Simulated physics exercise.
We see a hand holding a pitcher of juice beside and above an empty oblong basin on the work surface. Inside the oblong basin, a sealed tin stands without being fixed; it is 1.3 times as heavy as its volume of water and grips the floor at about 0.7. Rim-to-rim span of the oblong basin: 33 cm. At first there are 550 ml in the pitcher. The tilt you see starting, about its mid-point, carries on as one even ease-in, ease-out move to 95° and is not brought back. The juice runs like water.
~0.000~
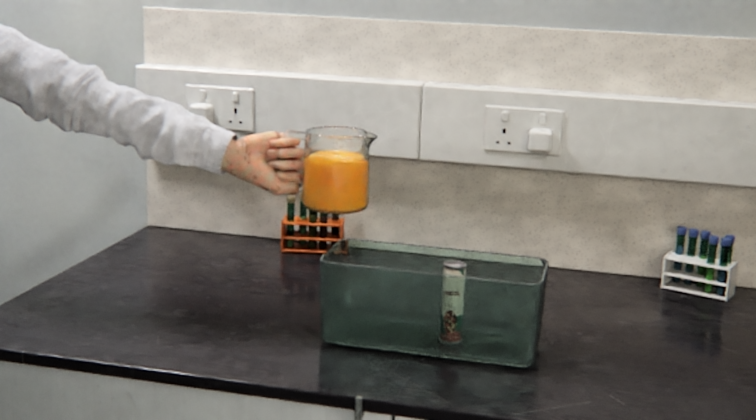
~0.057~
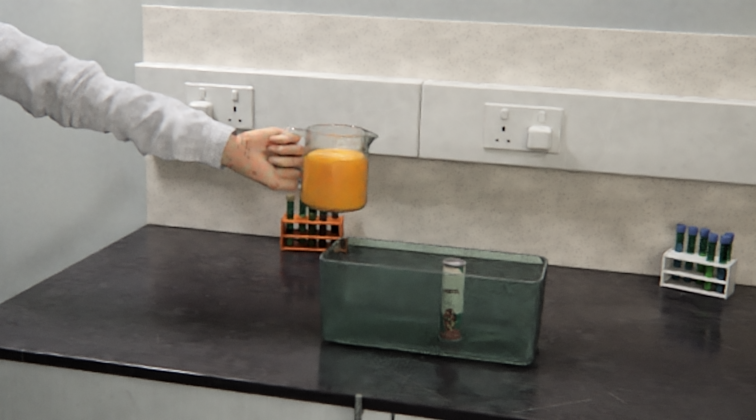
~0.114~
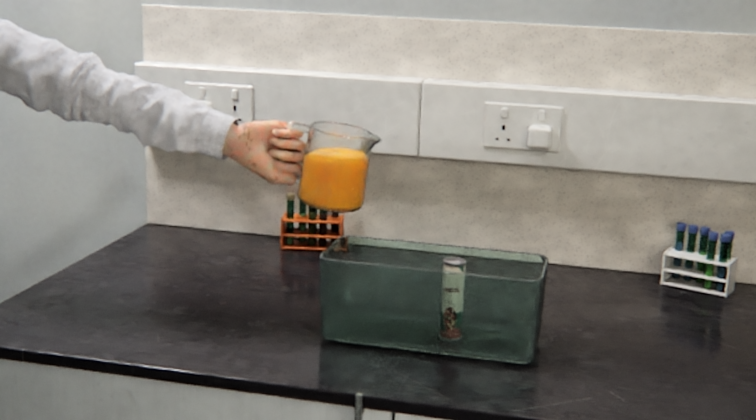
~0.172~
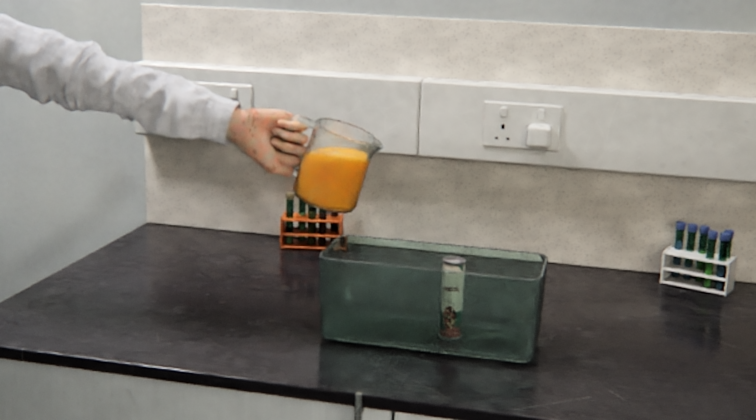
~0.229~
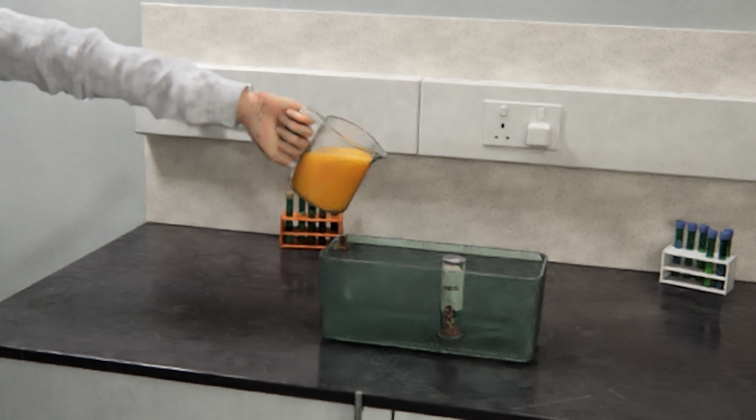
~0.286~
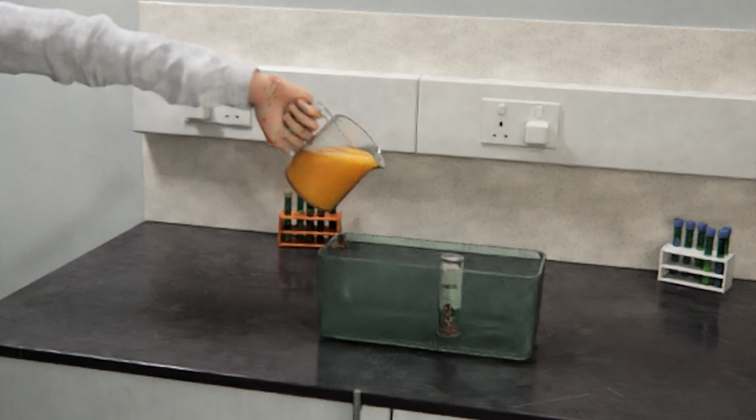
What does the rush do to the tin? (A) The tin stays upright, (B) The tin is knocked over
(A) The tin stays upright.
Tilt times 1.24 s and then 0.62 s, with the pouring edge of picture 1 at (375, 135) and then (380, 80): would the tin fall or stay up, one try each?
Trial 1 - tin stays standing; trial 2 - tin stays standing.
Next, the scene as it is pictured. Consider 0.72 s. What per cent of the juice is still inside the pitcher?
32 %.
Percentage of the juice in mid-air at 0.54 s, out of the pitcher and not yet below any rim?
Some 22 % is the figure.
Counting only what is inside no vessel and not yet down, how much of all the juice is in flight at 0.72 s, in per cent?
Some 18 % is up in the air.
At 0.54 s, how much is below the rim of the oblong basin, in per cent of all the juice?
8 %, more or less.
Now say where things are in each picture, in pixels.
In the first frame, it leans 0°; its right rim is at (377, 136); the juice meets the walls at (309, 153) and (366, 158); the oblong basin's rim runs from (331, 250) to (545, 273); the tin's top is at (455, 268).
In the second frame, it leans 2°; its right rim is at (378, 136); the juice meets the walls at (309, 152) and (367, 156).
In the third frame, it leans 8°; its right rim is at (381, 140); the juice meets the walls at (310, 151) and (368, 156).
In the fourth frame, it leans 17°; its right rim is at (384, 147); the juice meets the walls at (309, 153) and (369, 156).
In the fifth frame, it leans 29°; its right rim is at (387, 157); the juice meets the walls at (303, 157) and (372, 157).
In the sixth frame, it leans 42°; its right rim is at (386, 167); the juice meets the walls at (295, 156) and (379, 160).
By 0.54 s the tilt is 91° and 70 per cent is still to pour; the tin stands where it began.
By 0.72 s the tilt is 95° and 31 per cent is still to pour; the tin stands where it began.
By 0.91 s the tilt is 95° and 14 per cent is still to pour; the tin stands where it began.
By 1.12 s the tilt is 95° and 7 per cent is still to pour; the tin stands where it began.
At rest the tin stands where it began.
